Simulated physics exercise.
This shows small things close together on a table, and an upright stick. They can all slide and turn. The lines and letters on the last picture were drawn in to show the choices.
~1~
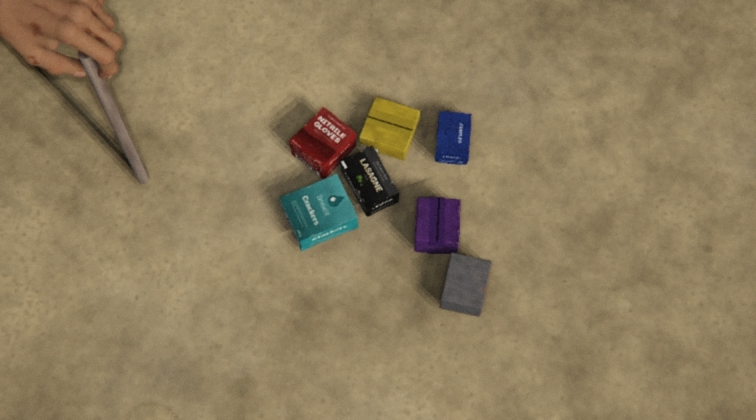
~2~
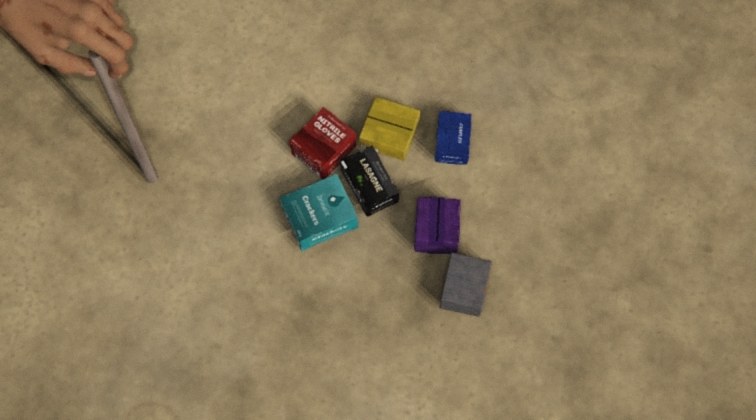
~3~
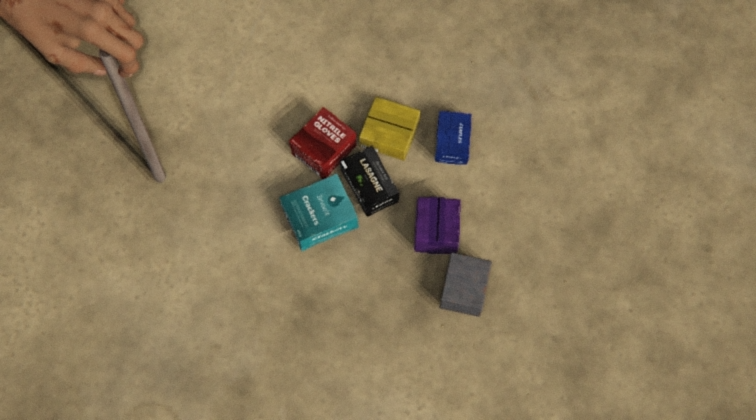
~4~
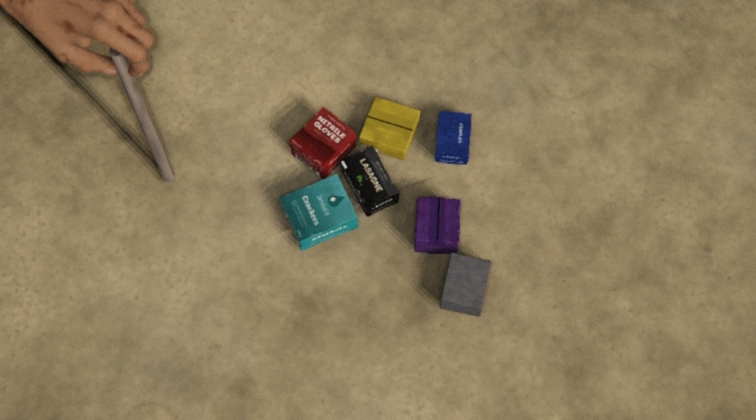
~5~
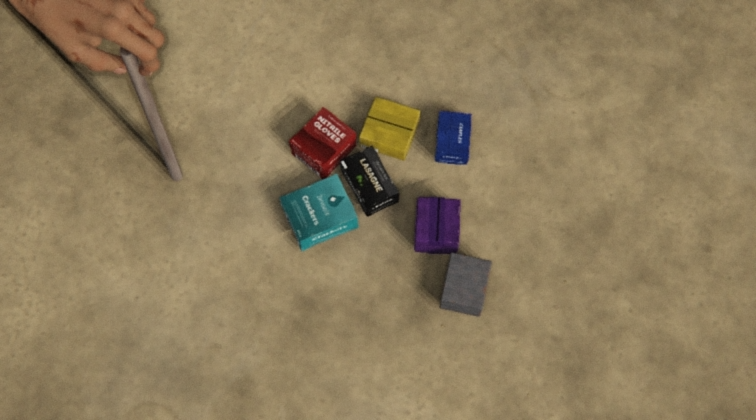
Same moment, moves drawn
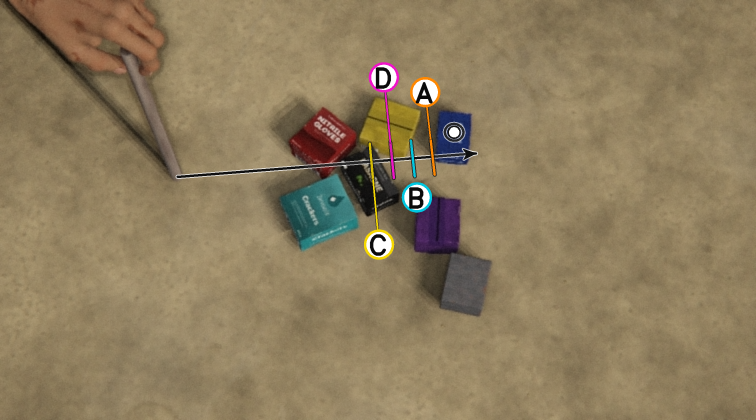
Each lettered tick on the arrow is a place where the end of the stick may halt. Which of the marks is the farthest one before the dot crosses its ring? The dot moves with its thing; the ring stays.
At A, and not beyond.
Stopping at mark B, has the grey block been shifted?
By then, no.
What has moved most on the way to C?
The red box.
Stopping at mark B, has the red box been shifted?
By then, yes.
On the copy, A at (433, 156); B at (413, 159); C at (371, 161); D at (392, 160); the arrow from (177, 177) to (476, 154); the white dot at (454, 132).
On A. First, foot of the stick (269, 170).
Then, foot of the stick (362, 163); red box (342, 126); black box (377, 187).
Finally, foot of the stick (433, 157); red box (343, 125); black box (381, 190); the dot is still in its ring.
By contrast, B keeps the dot in but is short; C keeps the dot in but is short; D keeps the dot in but is short.
